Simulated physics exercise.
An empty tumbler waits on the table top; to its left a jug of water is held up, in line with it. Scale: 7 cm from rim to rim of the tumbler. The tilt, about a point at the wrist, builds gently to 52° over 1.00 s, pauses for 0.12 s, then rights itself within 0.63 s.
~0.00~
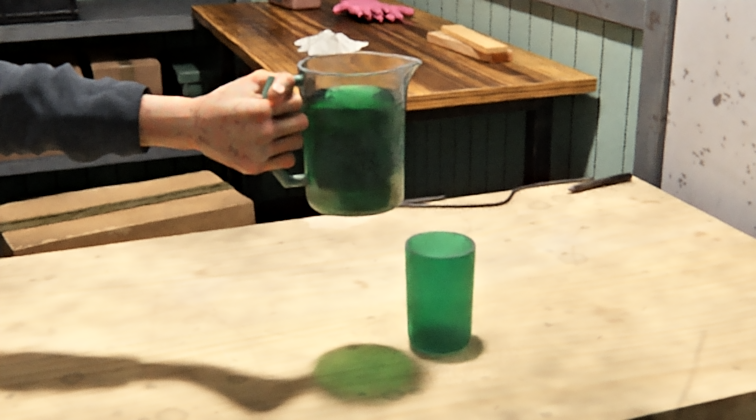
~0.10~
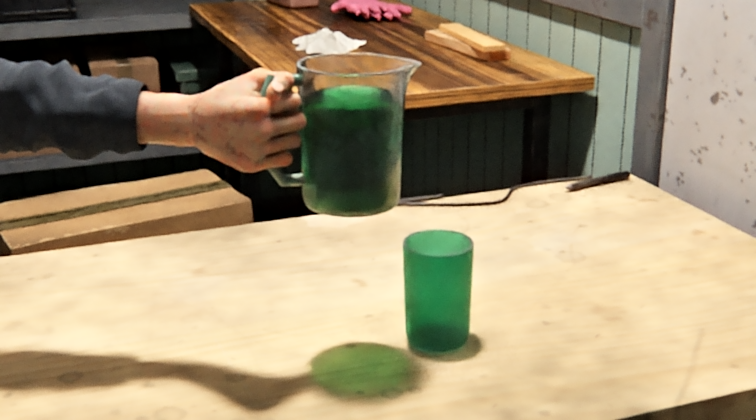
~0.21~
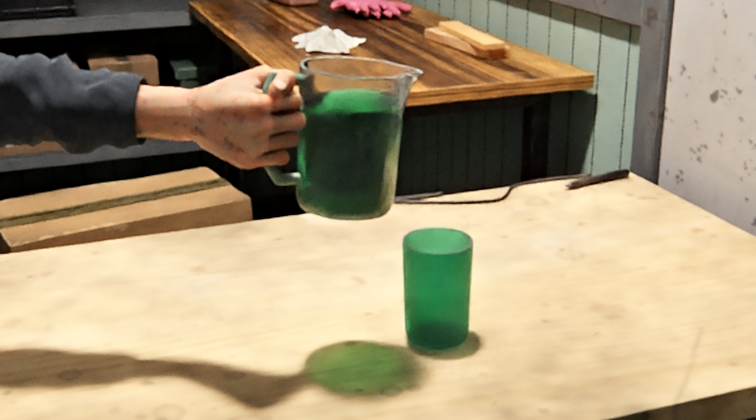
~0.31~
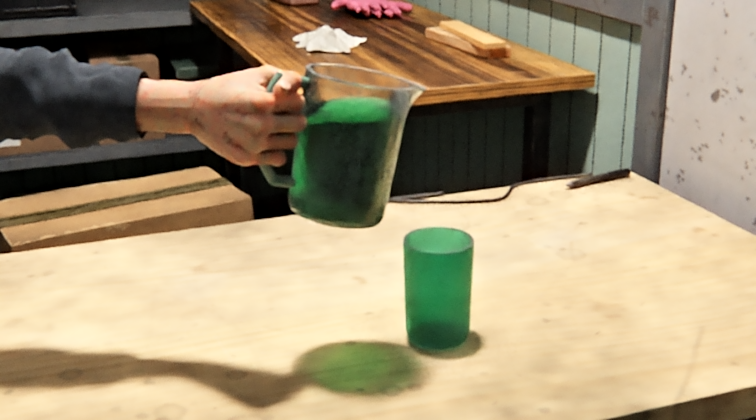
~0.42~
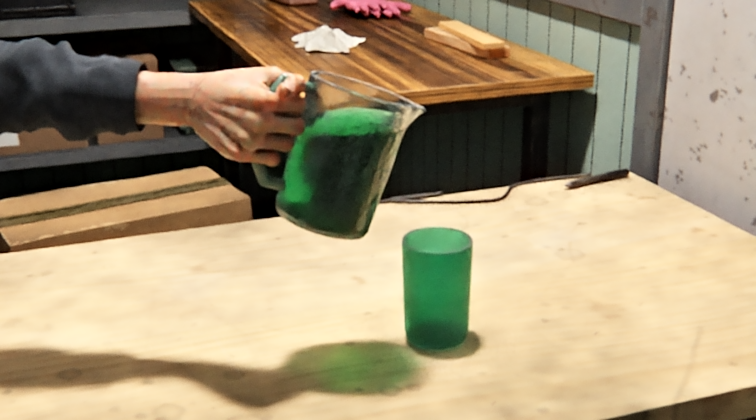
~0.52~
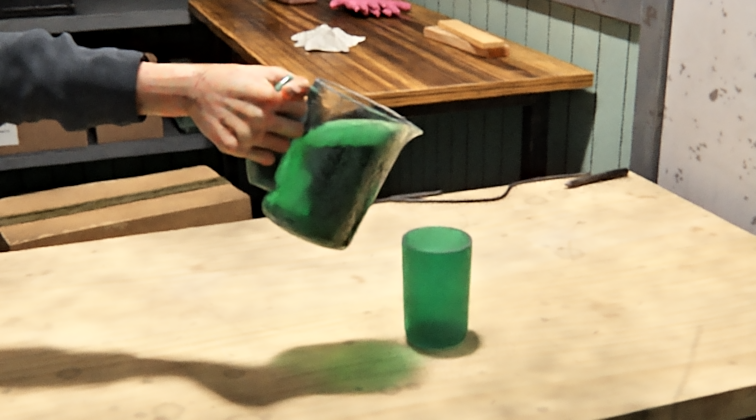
A hand tilts a jug of green liquid rightward above and left of a green tumbler.
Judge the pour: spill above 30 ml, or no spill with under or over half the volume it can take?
Expect this: Under half its capacity and no mess.
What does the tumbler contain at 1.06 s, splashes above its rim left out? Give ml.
About 90 ml.
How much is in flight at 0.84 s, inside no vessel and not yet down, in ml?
About 30 ml.
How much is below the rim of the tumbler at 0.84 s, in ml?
Close to 20 ml.
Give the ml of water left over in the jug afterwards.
About 780 ml.
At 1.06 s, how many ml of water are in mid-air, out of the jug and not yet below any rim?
About 40 ml.
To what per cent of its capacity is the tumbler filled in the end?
Some 35 per cent.
By 0.84 s the tilt is 49° and the tumbler has 20 ml, the jug 905 ml, and 0 ml is on the table top.
By 1.06 s the tilt is 52° and the tumbler has 85 ml, the jug 830 ml, and 0 ml is on the table top.
By 1.30 s the tilt is 42° and the tumbler has 155 ml, the jug 780 ml, and 0 ml is on the table top.
By 1.56 s the tilt is 11° and the tumbler has 175 ml, the jug 775 ml, and 0 ml is on the table top.
At rest the tumbler has 175 ml, the jug 775 ml, and 5 ml is on the table top.
